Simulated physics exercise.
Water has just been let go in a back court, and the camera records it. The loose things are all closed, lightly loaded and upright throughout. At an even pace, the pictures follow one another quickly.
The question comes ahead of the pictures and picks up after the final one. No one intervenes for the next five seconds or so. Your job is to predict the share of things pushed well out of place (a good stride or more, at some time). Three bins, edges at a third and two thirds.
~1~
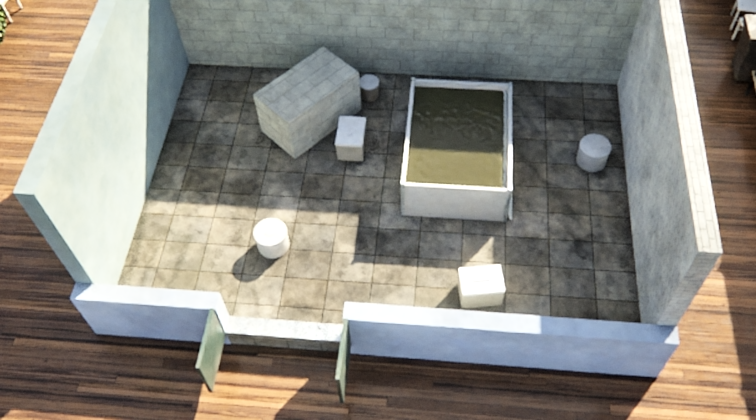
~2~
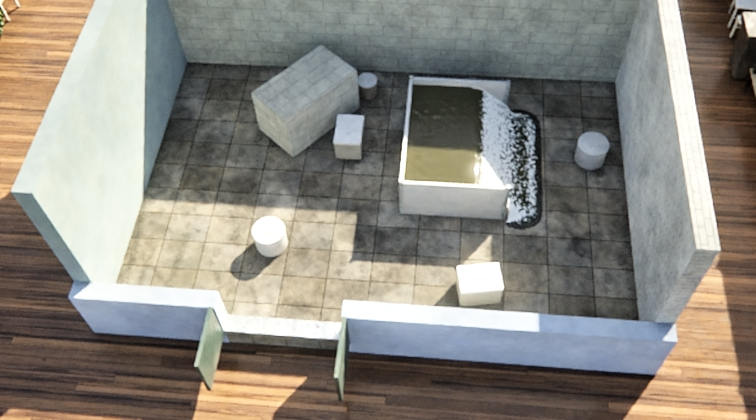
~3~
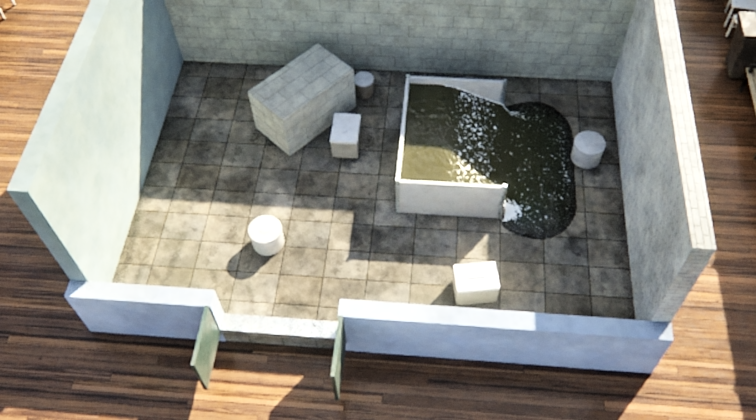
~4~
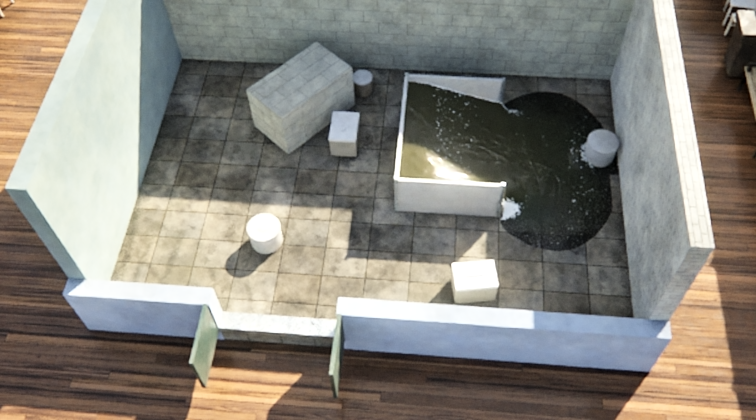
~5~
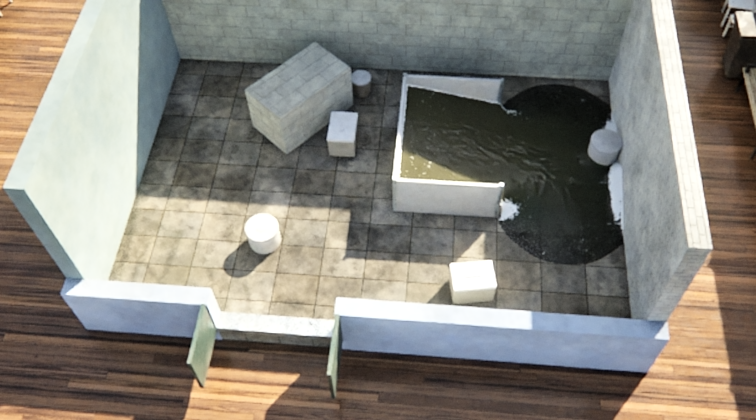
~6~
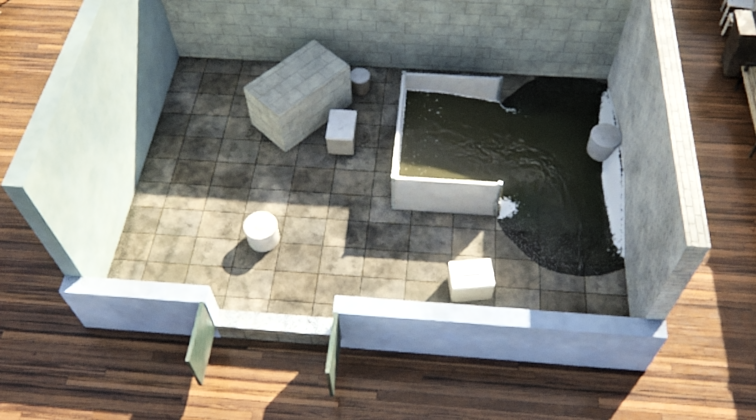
I expect the share pushed well aside to be two thirds or higher.
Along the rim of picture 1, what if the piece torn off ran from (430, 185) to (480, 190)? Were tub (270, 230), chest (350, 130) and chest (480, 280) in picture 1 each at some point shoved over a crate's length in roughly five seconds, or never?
Taking them in order, covered the distance, short of it, covered the distance.
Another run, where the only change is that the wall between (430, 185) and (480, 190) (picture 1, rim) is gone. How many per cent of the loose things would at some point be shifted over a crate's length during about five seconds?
I'd put it at about 60 percent.
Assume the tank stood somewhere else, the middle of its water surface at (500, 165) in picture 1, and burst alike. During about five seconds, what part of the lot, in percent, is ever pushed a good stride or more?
Estimate: Near 100 per cent of them.
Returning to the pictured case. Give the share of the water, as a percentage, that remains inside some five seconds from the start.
About 100 percent.
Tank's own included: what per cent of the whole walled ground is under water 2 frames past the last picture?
Estimate: 30 %.
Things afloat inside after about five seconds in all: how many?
It works out to 2.
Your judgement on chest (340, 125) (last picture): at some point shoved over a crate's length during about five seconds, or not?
My reading: Not displaced that much.
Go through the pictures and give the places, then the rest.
In the first picture, a tub at (596, 146), on the bottom; a pail at (369, 82), on the bottom; 0 of 5 have shifted.
In the second picture, a tub at (594, 144) rests on the ground; a pail at (367, 80) rests on the ground; 0 of 5 have shifted.
In the third picture, a tub at (590, 143), on the bottom; a pail at (363, 79), on the bottom; 0 of 5 have shifted.
In the fourth picture, a tub at (603, 141) rests on the ground, close to its start; a pail at (362, 77) rests on the ground; 1 of 5 have shifted.
In the fifth picture, a tub at (607, 141) floats, close to its start; a pail at (361, 77), on the bottom; 1 of 5 have shifted.
In the sixth picture, a tub at (607, 135) floats, close to its start; a pail at (360, 75), on the bottom; 1 of 5 have shifted.
A moment on, 0 of 5 are well off their spots; 1 afloat.
Next, 1 of 5 are well off their spots; 1 afloat.
Later, 3 of 5 are well off their spots; 2 afloat.
In the end, 4 of 5 are well off their spots, and 4 have been at some point; 2 afloat.
